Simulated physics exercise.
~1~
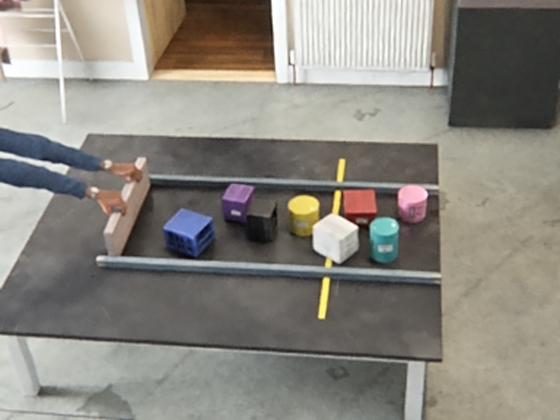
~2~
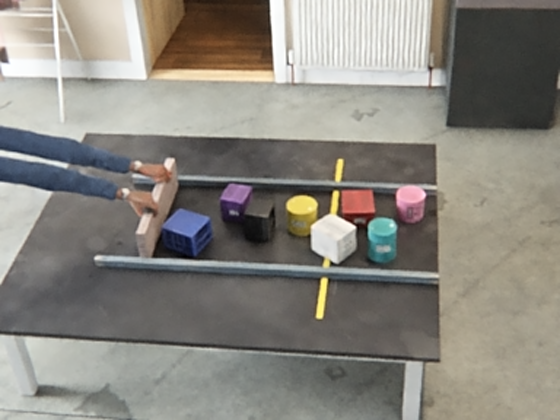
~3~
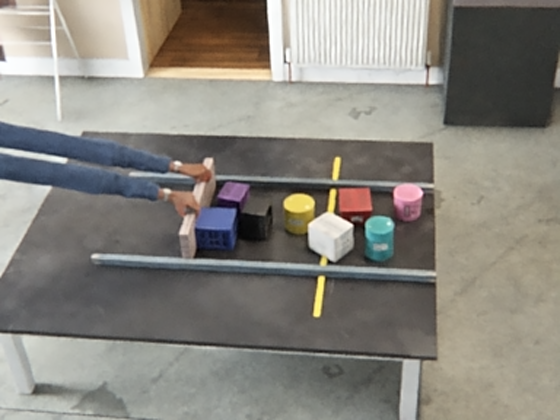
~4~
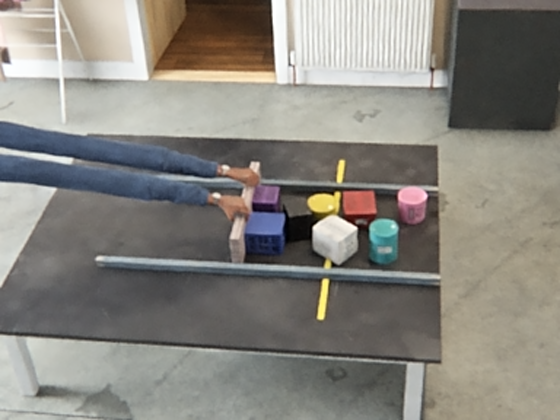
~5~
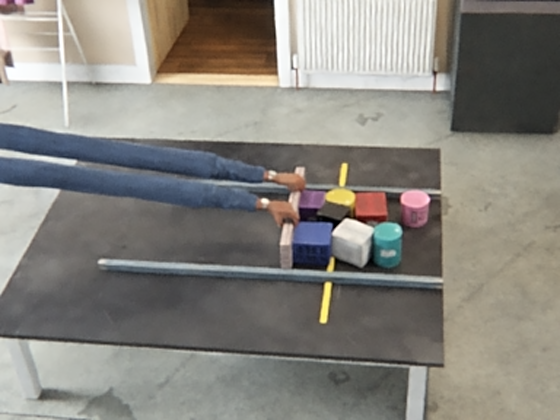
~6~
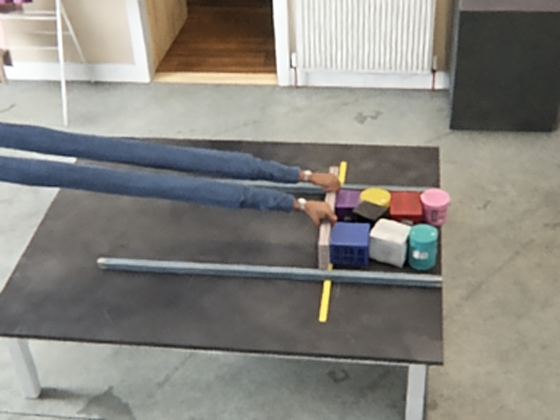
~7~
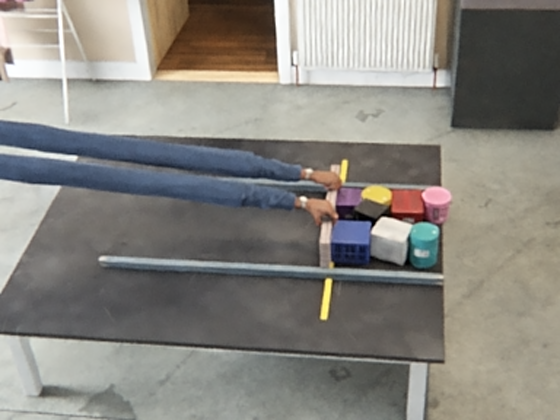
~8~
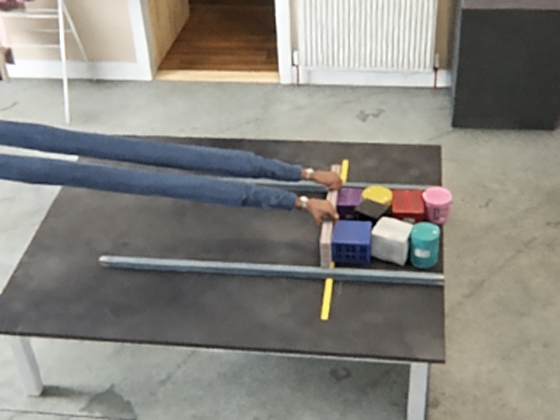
In this clip, two hands push a plank rightward along a dark table between two rails, gathering blue, purple, black, yellow, white, red, teal and pink containers toward the right edge. The plank stops at the yellow tape, and all the containers remain on the table, packed together.
